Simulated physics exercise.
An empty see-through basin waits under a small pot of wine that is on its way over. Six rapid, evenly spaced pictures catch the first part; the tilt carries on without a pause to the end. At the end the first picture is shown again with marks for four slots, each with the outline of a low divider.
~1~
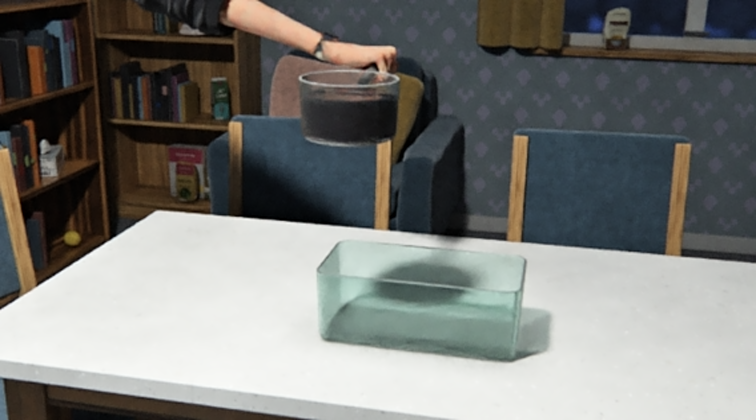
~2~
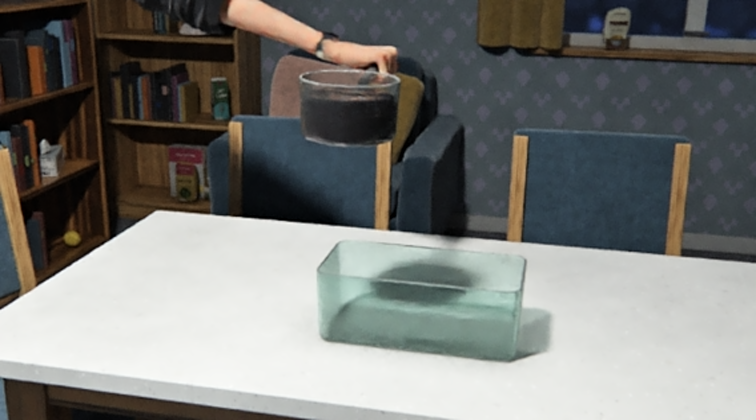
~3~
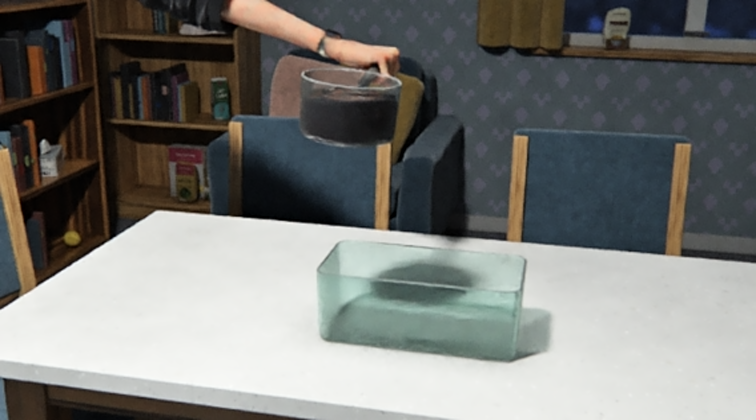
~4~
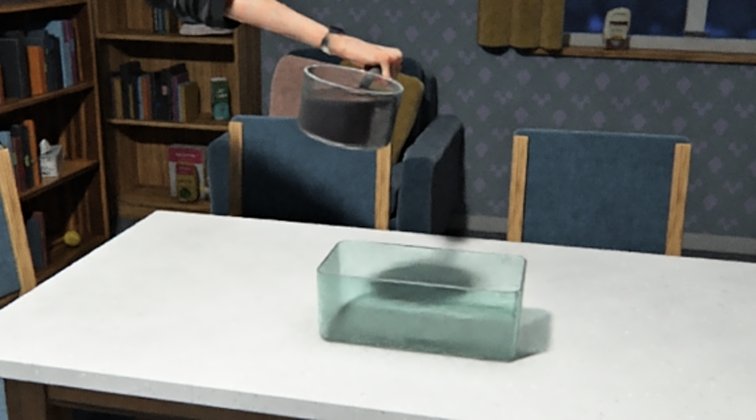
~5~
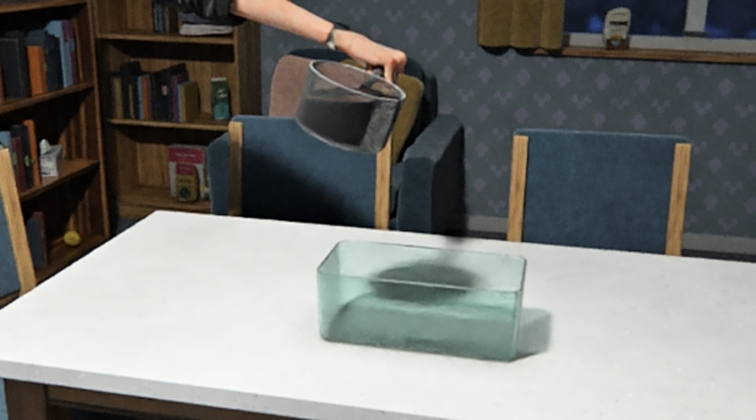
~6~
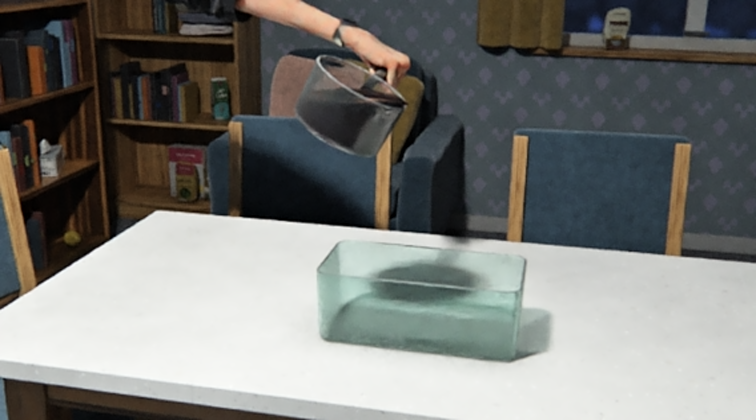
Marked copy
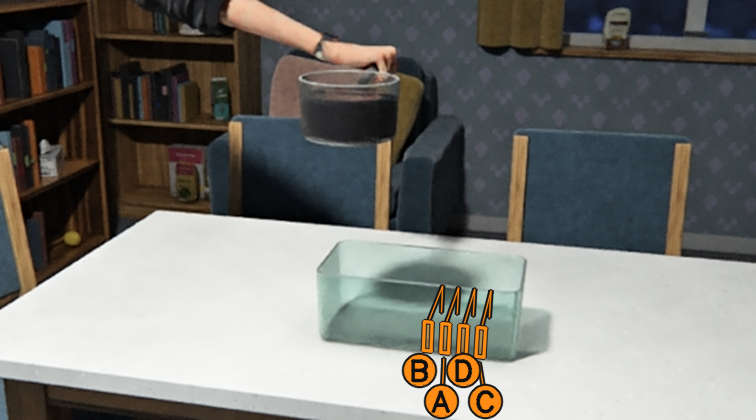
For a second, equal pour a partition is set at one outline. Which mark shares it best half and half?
The best place is A.
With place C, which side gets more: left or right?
The left side.
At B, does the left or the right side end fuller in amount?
More ends on the right.
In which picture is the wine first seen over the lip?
In picture 6.
On the marked copy, A at (443, 358); B at (426, 356); C at (479, 362); D at (461, 360).
Choosing A, about 52 % ends left of the wall and 46 % right of it.
Choosing B, about 30 % ends left of the wall and 68 % right of it.
Choosing C, about 94 % ends left of the wall and 4 % right of it.
Choosing D, about 82 % ends left of the wall and 15 % right of it; 3 % is lost outside.
